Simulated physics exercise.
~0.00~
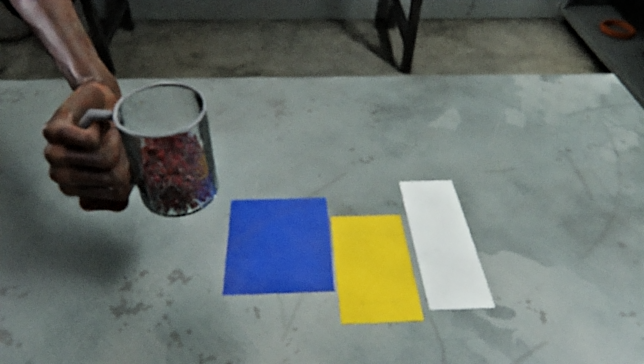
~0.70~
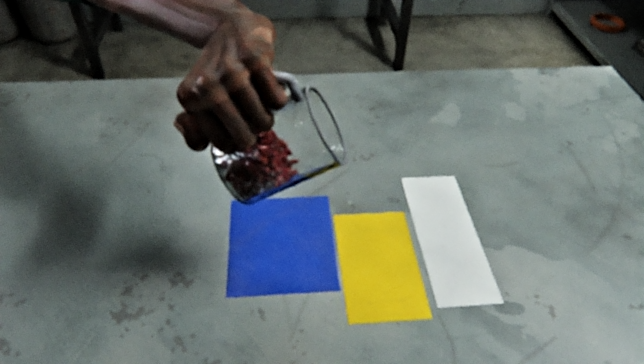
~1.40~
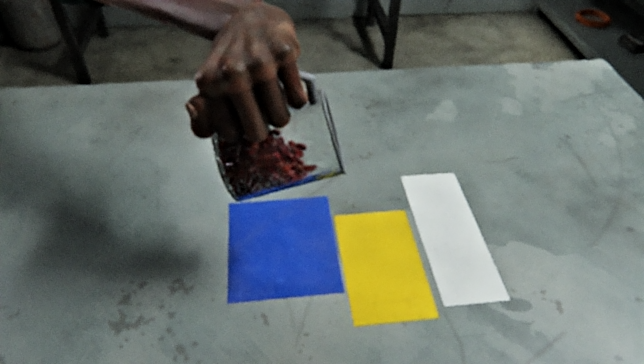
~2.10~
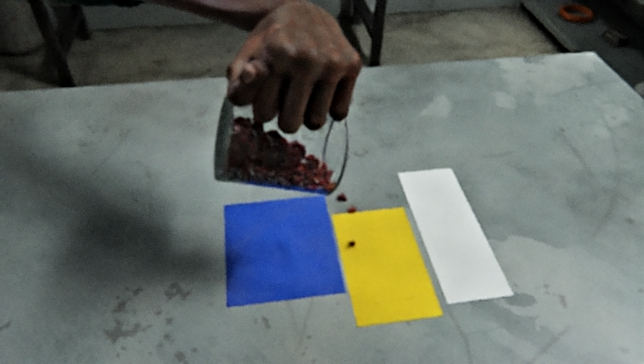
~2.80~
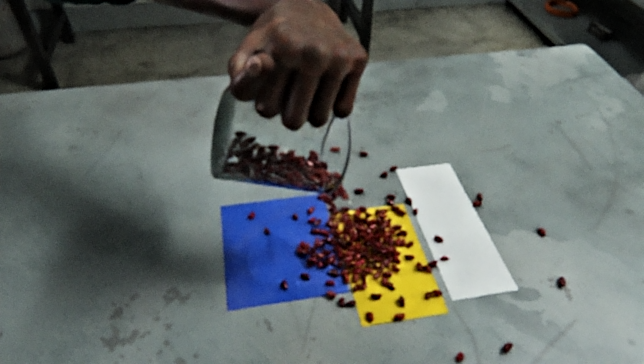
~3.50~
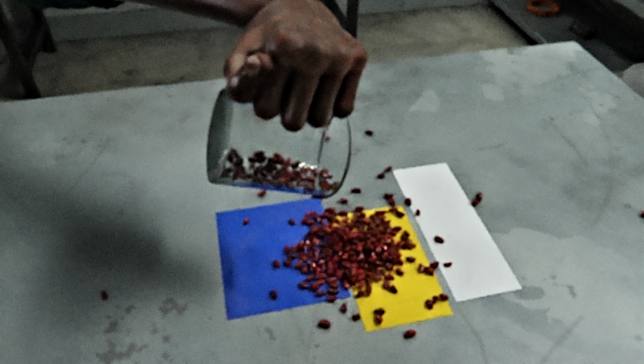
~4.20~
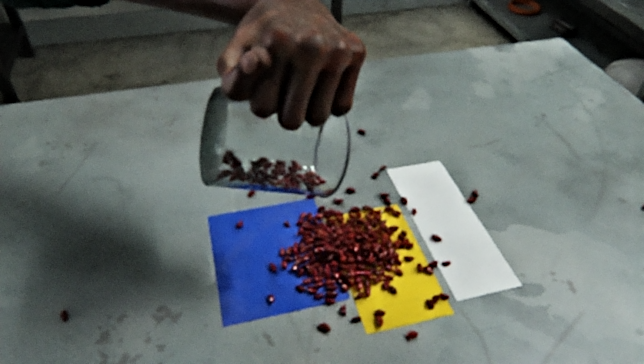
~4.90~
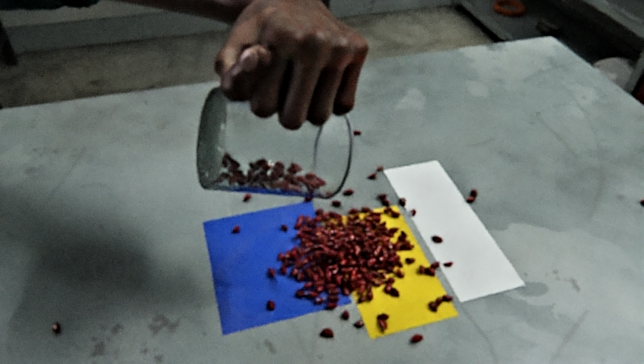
On a grey table, a hand tipping a glass mug of dark red beans, spilling them mostly over yellow and blue mats.
